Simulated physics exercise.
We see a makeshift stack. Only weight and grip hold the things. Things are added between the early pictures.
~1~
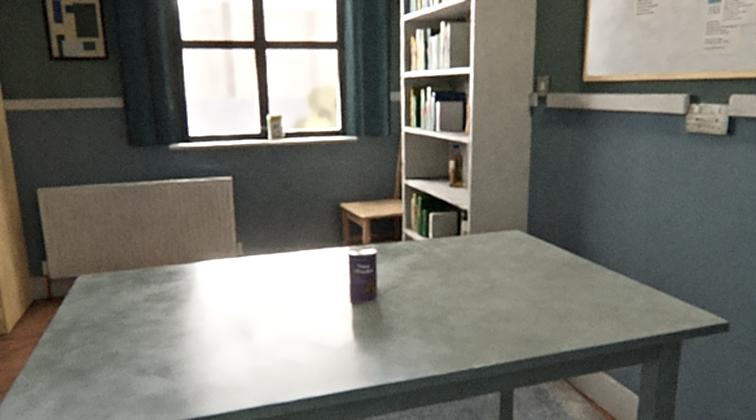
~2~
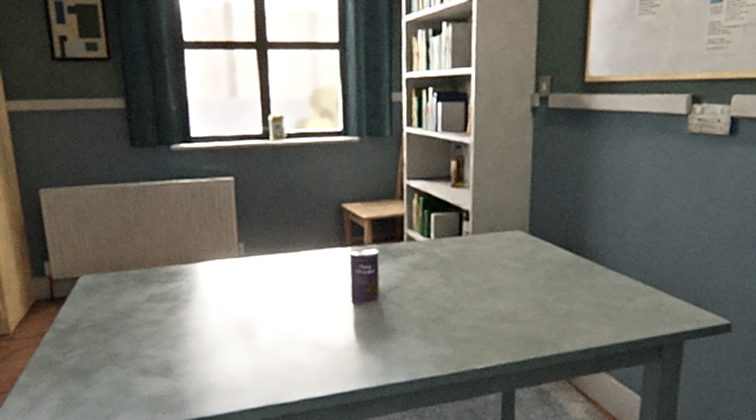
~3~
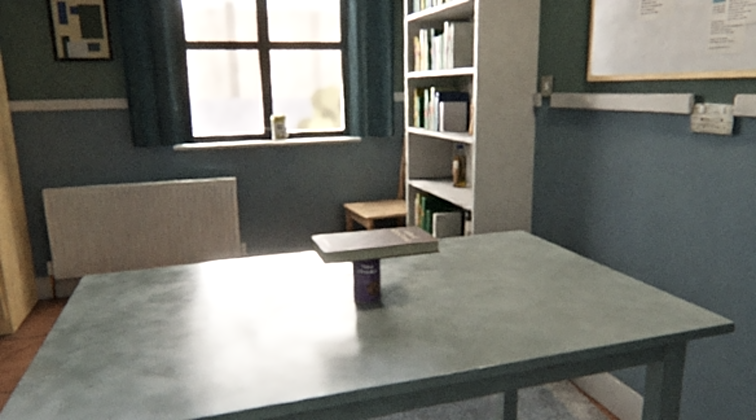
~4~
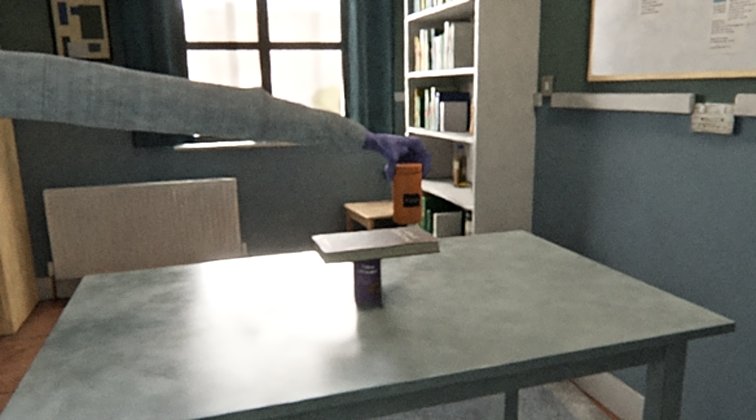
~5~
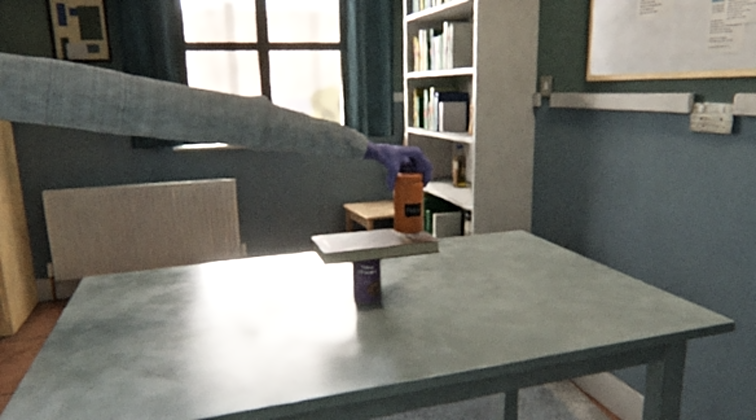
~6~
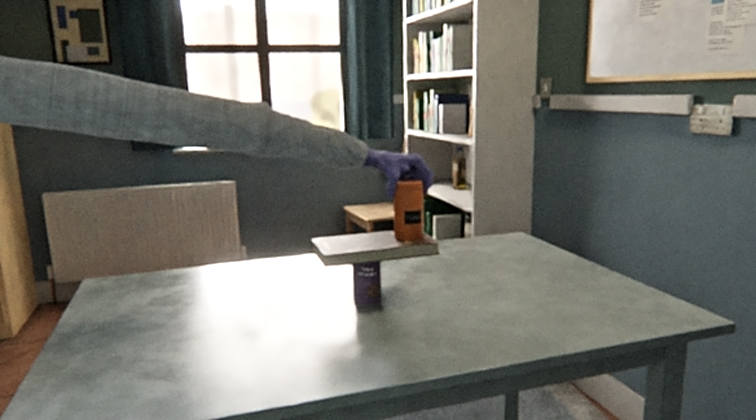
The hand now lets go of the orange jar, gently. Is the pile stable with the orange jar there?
Here the stack gives way.
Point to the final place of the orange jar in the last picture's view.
At about (455, 274).
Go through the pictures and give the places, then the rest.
The last thing is not in view yet; purple tin (363, 275), in the first frame.
The last thing is not in view yet; purple tin (365, 275), in the second frame.
The last thing is not in view yet; purple tin (367, 275), in the third frame.
On its way; orange jar (407, 193); purple tin (367, 275), in the fourth frame.
On its way; orange jar (409, 202); purple tin (367, 275), in the fifth frame.
In place under the hand; orange jar (409, 210); purple tin (367, 277), in the sixth frame.
Then, 0.40 s after the last picture, orange jar now fallen; brown book tipped 38° from how it was.
Then, 0.50 s after the last picture, brown book tipped 63° from how it was.
Then, 0.90 s after the last picture, brown book tipped 46° from how it was; purple tin tipped 22° from how it was.
Then, 1.10 s after the last picture, brown book now fallen; purple tin on its side.
By the end, fallen, orange jar and brown book; tipped over in the stack, purple tin. Seen from the same camera at the end, orange jar near (456, 274). The stack loses its balance.
